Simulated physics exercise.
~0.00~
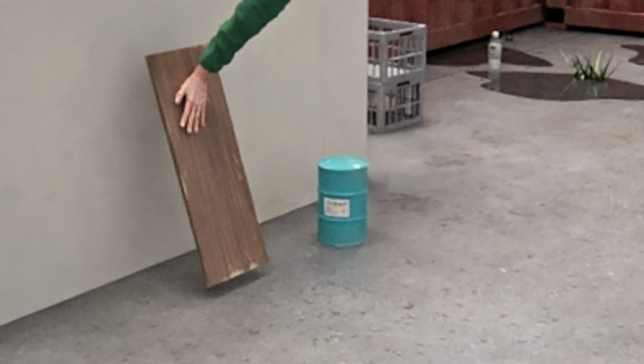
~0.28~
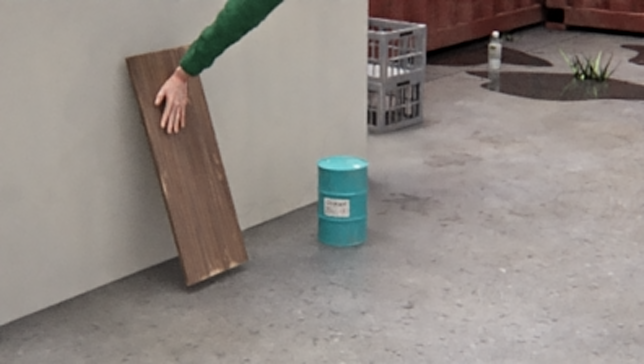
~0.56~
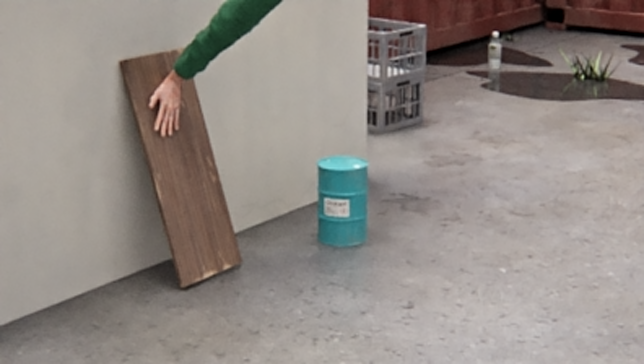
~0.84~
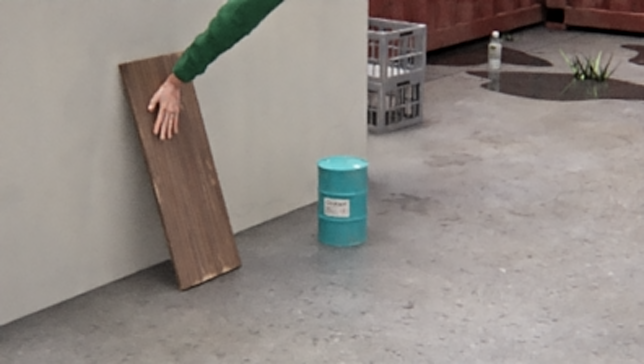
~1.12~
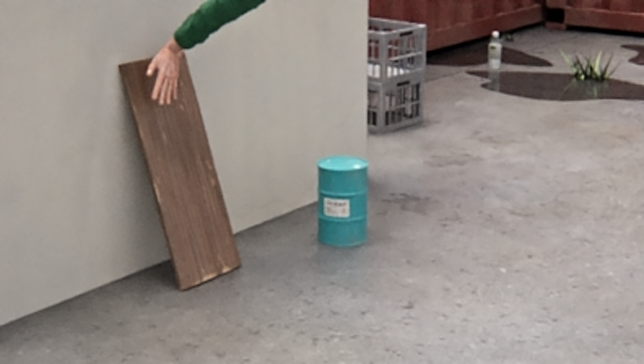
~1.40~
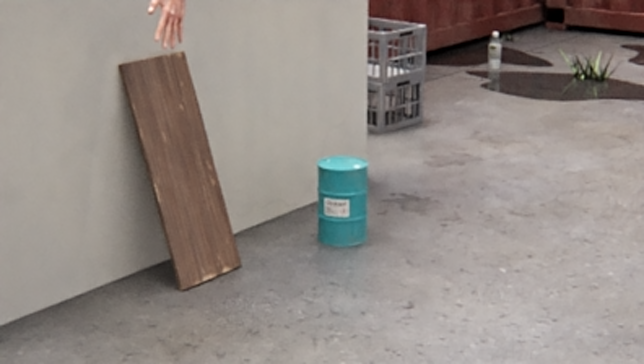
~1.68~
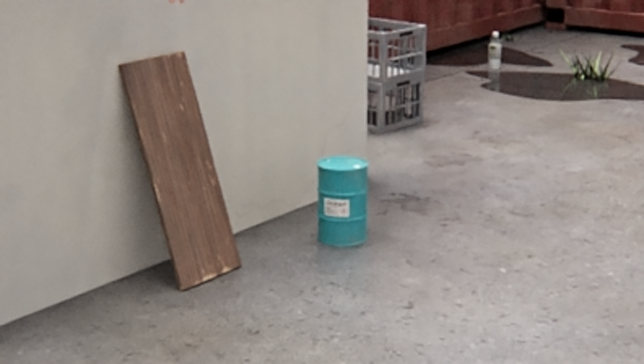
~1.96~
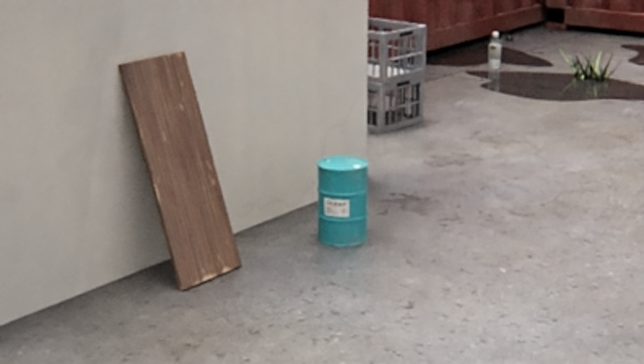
A brown board is leant against a wall by a hand and stays leaning.
